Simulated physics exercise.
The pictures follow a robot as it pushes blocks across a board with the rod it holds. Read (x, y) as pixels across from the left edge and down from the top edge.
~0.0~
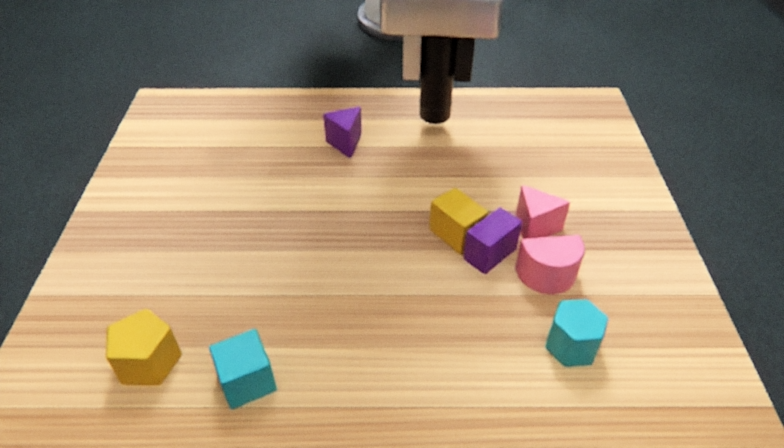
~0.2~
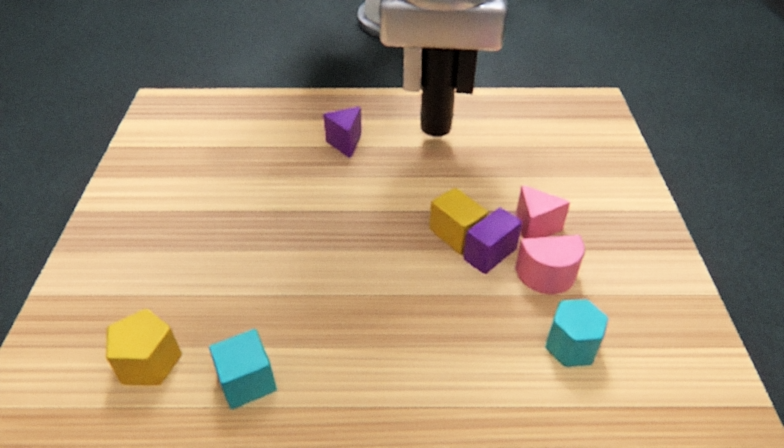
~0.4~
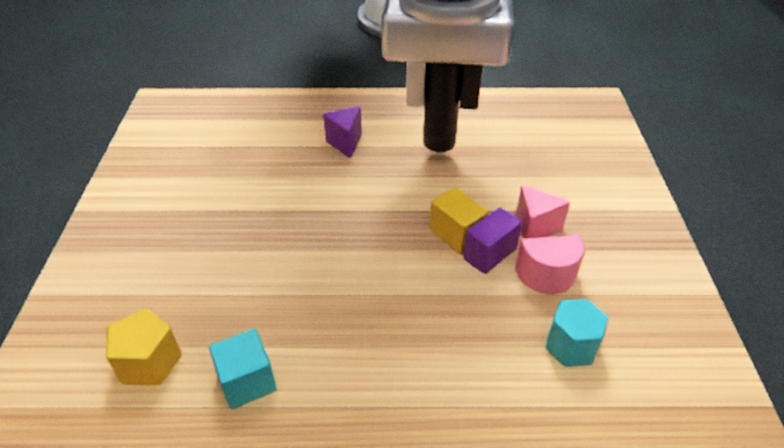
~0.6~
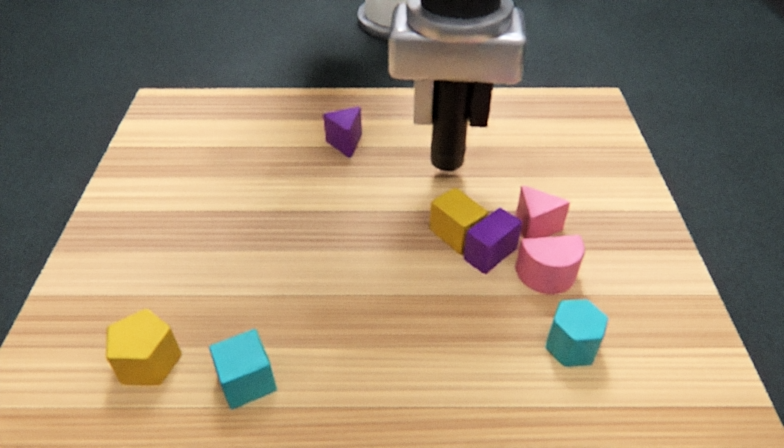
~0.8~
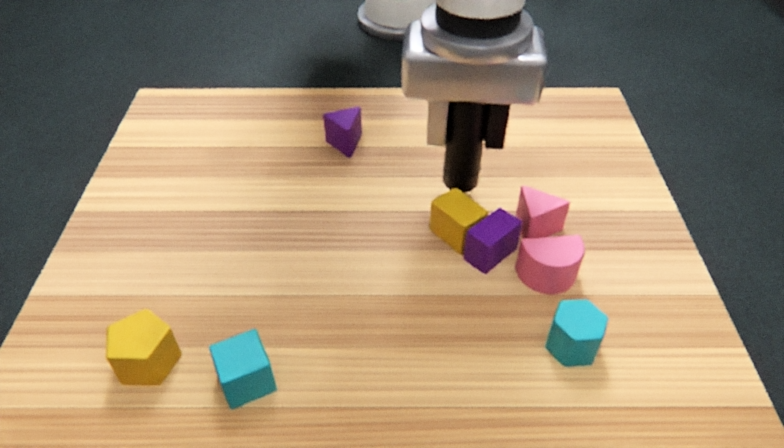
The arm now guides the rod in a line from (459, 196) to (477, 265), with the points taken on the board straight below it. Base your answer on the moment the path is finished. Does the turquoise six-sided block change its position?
Going by the path, no.
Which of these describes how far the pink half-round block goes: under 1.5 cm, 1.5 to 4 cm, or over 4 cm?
Result: Under 1.5 cm.
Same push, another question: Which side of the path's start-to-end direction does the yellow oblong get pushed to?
Its shift is rightward.
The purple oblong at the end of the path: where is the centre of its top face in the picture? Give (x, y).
That would be at about pixel (513, 256).
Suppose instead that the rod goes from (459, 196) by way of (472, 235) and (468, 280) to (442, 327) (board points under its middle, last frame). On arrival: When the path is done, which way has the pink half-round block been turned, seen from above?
My answer: Anticlockwise.
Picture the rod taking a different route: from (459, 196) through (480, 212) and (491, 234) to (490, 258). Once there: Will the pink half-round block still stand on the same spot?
I expect not.
The first path, step by step. Halfway along, rod (470, 216); yellow oblong (452, 222), turned 15° anticlockwise; purple oblong (497, 228).
At the end, rod (479, 252); yellow oblong (443, 243), turned 30° clockwise; purple oblong (513, 256), turned 25° anticlockwise; pink half-round block (566, 256), turned 25° anticlockwise; turquoise six-sided block still.
